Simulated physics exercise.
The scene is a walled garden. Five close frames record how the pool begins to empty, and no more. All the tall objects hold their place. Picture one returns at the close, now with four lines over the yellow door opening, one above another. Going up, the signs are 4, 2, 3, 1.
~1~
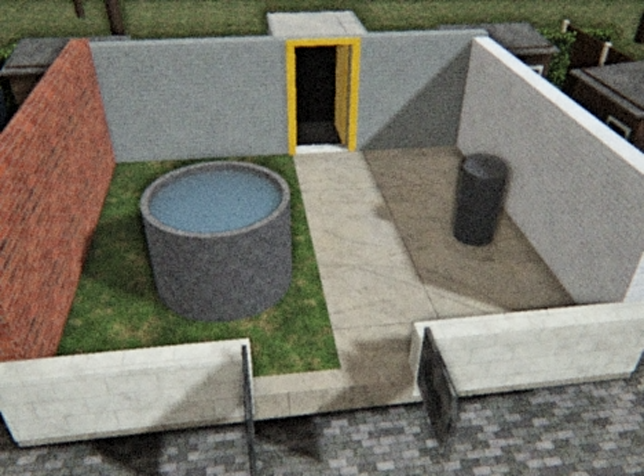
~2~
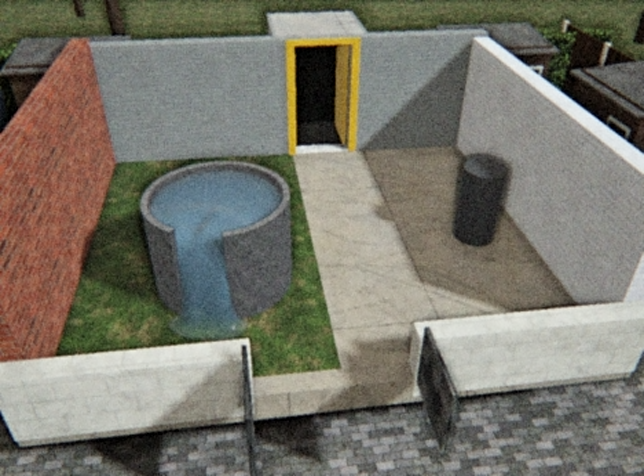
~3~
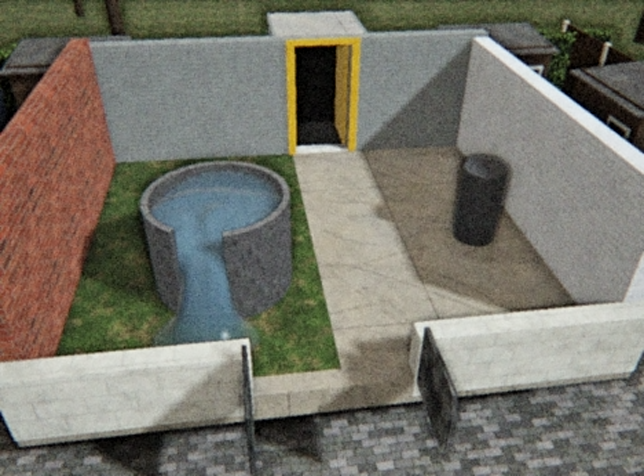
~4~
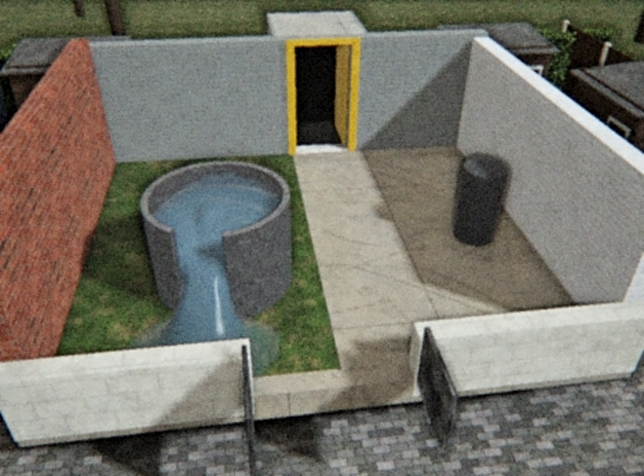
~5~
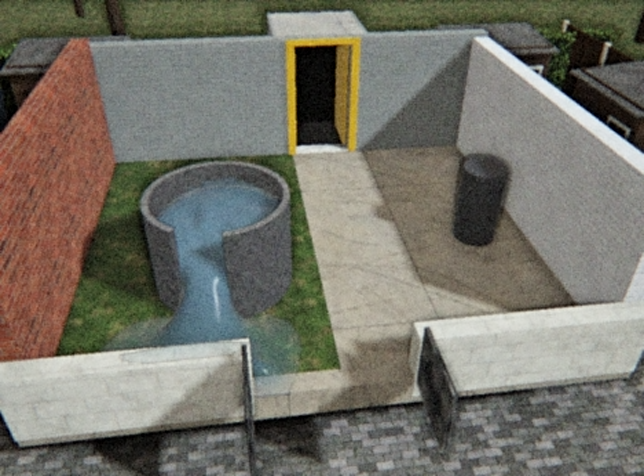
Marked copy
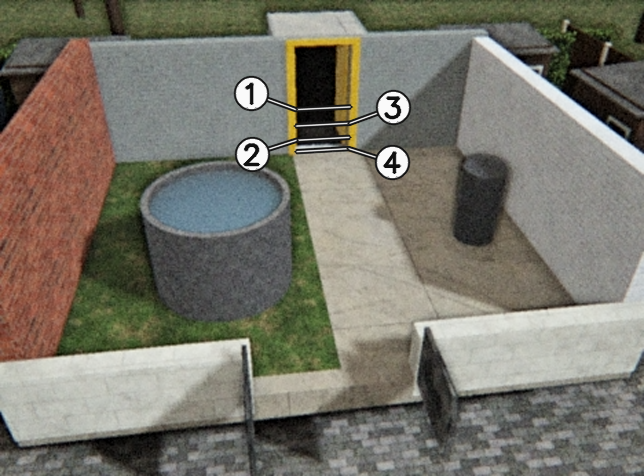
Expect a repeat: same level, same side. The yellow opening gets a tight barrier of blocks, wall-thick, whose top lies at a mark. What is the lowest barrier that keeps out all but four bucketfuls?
4 will do.
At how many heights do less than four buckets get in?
All of them.
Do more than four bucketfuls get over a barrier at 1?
No, not at all.
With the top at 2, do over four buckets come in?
No.
On the marked copy, 1 at (323, 108); 2 at (322, 138); 3 at (323, 124); 4 at (322, 150); from the bottom up 4, 2, 3, 1.
If 1 is chosen, nothing gets over.
If 2 is chosen, nothing gets over.
If 3 is chosen, nothing gets over.
If 4 is chosen, nothing gets over.
